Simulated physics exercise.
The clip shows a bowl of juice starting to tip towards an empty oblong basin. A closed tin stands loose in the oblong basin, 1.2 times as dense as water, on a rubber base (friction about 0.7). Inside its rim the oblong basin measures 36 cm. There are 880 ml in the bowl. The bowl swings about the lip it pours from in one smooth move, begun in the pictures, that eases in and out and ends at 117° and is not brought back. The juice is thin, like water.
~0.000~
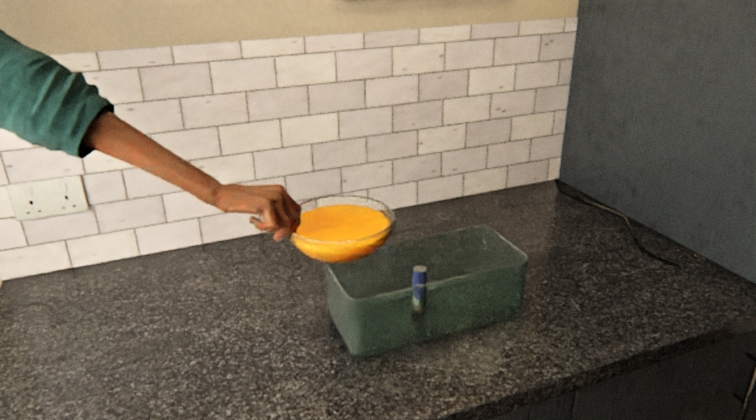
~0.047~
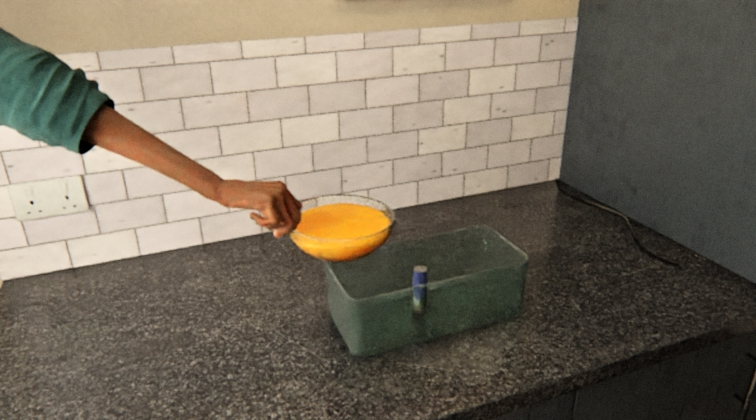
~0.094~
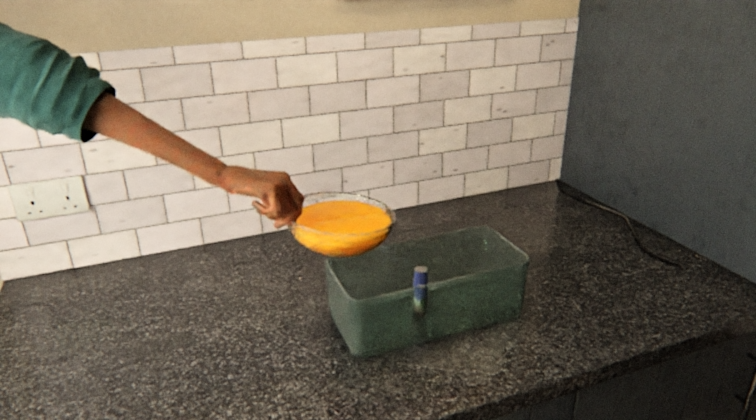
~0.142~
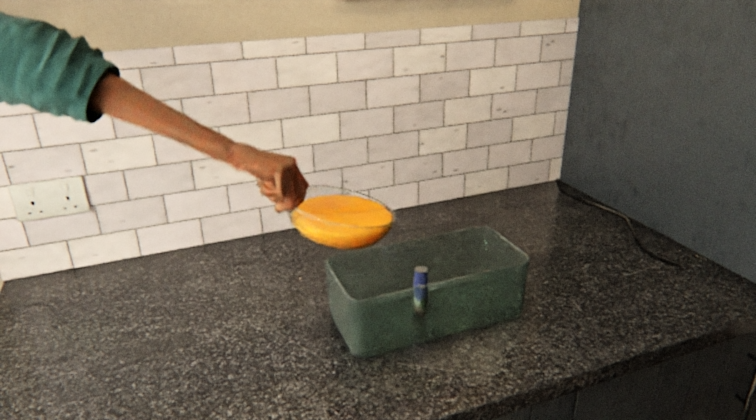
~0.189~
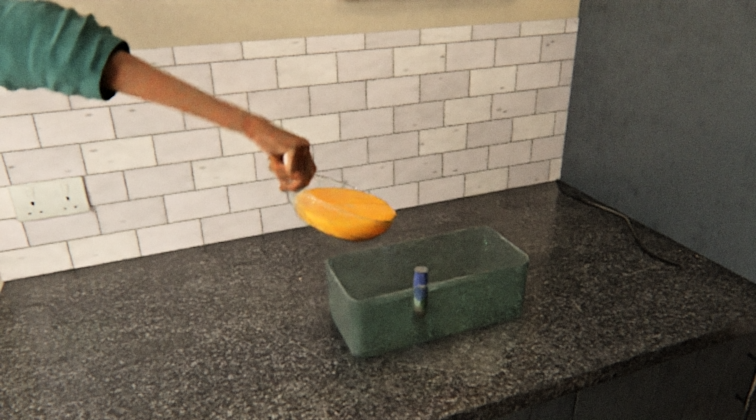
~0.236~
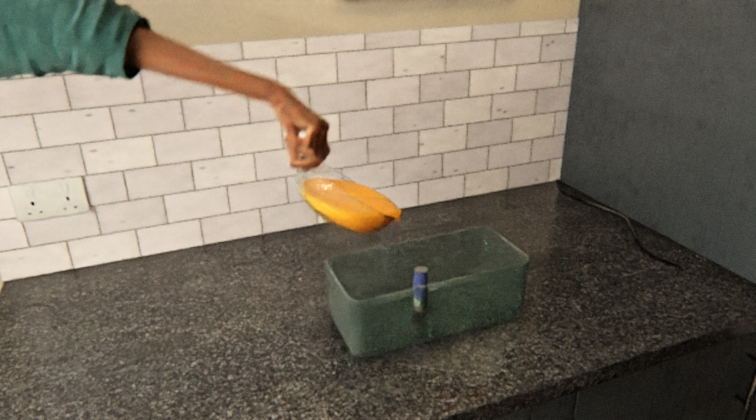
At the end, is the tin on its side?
It topples.
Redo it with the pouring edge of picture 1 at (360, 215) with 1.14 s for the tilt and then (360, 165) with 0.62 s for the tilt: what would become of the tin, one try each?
First it goes over; then it goes over.
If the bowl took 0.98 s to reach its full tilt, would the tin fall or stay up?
Then it topples.
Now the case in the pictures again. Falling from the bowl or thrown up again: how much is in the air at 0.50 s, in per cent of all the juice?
About 72 per cent.
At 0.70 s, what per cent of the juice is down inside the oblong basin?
Near 84 in a hundred.
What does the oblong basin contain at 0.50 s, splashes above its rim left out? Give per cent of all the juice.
Some 24 per cent.
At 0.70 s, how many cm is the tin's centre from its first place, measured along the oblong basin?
About 1 cm.
By 0.50 s the tilt is 107° and 4 per cent is still to pour; the tin stands where it began.
By 0.70 s the tilt is 117° and 0 per cent is still to pour; the tin stands 1 cm from where it began.
By 0.90 s the tilt is 117° and 1 per cent is still to pour; the tin leans 43°.
By 1.12 s the tilt is 117° and 0 per cent is still to pour; the tin lies on its side.
At rest the tin lies on its side.
